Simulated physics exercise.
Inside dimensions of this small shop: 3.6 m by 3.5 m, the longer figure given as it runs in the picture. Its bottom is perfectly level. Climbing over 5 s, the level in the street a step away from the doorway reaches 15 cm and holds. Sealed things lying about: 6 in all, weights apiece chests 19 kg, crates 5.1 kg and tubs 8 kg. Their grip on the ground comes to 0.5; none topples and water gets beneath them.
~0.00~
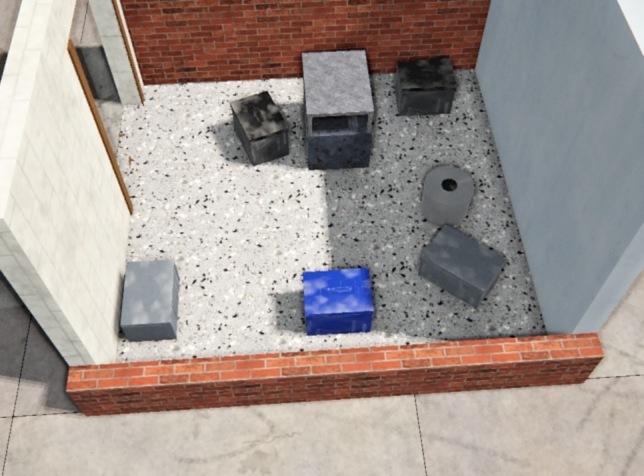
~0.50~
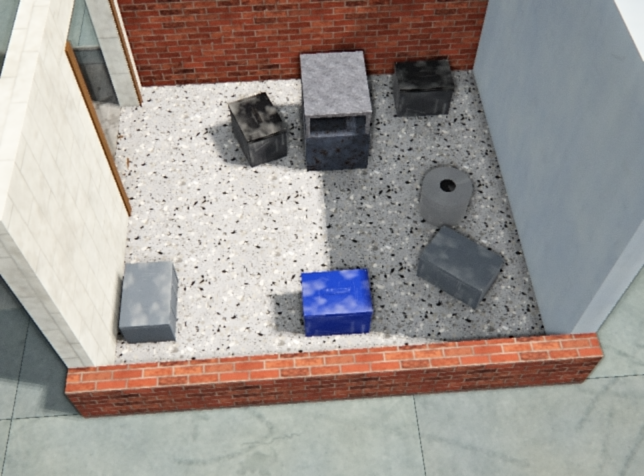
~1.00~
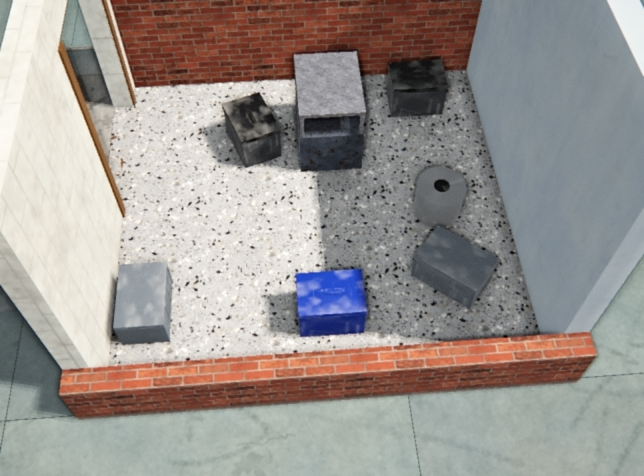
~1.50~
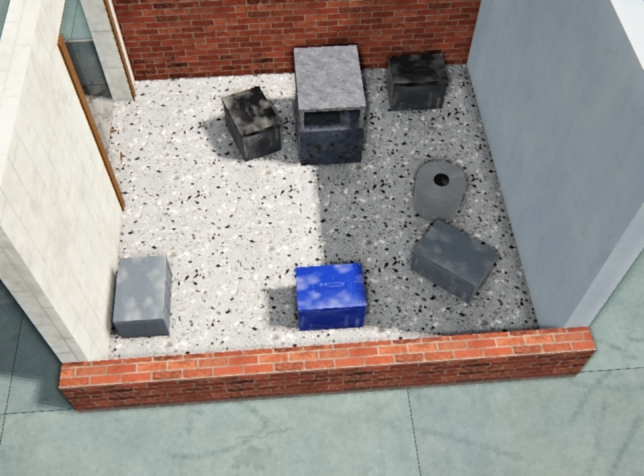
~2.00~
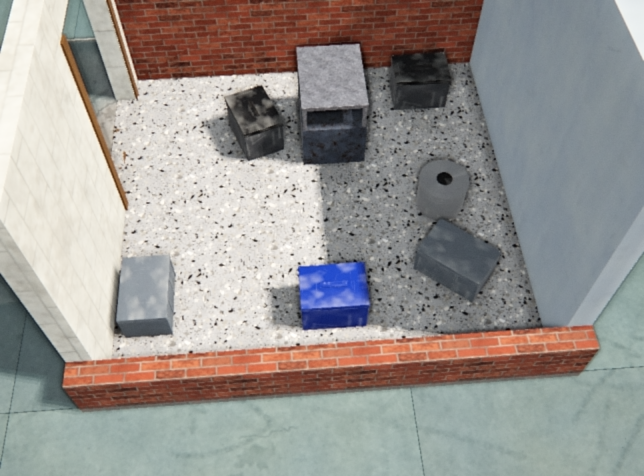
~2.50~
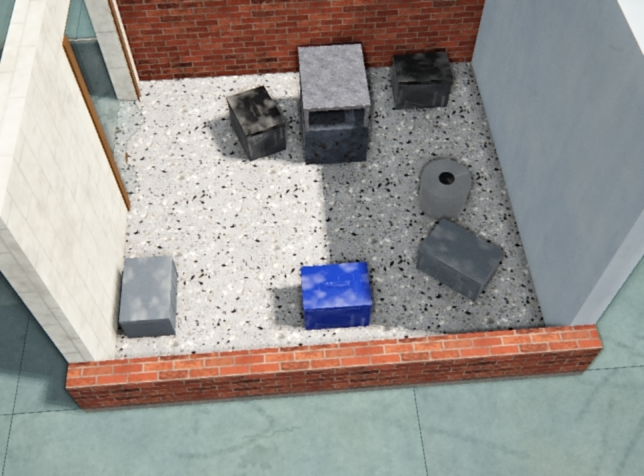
A blue chest and several gray and black boxes sit still on a speckled floor.
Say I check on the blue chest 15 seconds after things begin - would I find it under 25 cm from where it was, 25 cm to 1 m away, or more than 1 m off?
Displacement: Large.
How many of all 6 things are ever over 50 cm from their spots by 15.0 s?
5 in all.
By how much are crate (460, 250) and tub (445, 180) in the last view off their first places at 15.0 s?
In turn: 40 cm, 60 cm.
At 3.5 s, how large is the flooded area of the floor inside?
Wet area: Approx. 1.0 m2.
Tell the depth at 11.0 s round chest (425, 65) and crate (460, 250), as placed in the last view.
First roughly 7 cm, second roughly 10 cm.
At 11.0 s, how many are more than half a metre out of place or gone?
Count then: 0.
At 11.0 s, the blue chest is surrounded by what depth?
Roughly 8 cm deep.
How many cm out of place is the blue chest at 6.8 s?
Close to 0 cm.
After 3.5 s the blue chest is near (336, 285), 0.0 m from its start, aground; 0 afloat.
After 6.8 s the blue chest is near (336, 285), 0.0 m from its start, aground; 0 afloat.
After 11.0 s the blue chest is near (334, 286), 0.0 m from its start, aground; 3 afloat.
After 15.0 s the blue chest is near (164, 299), 1.4 m from its start, afloat; 6 afloat.
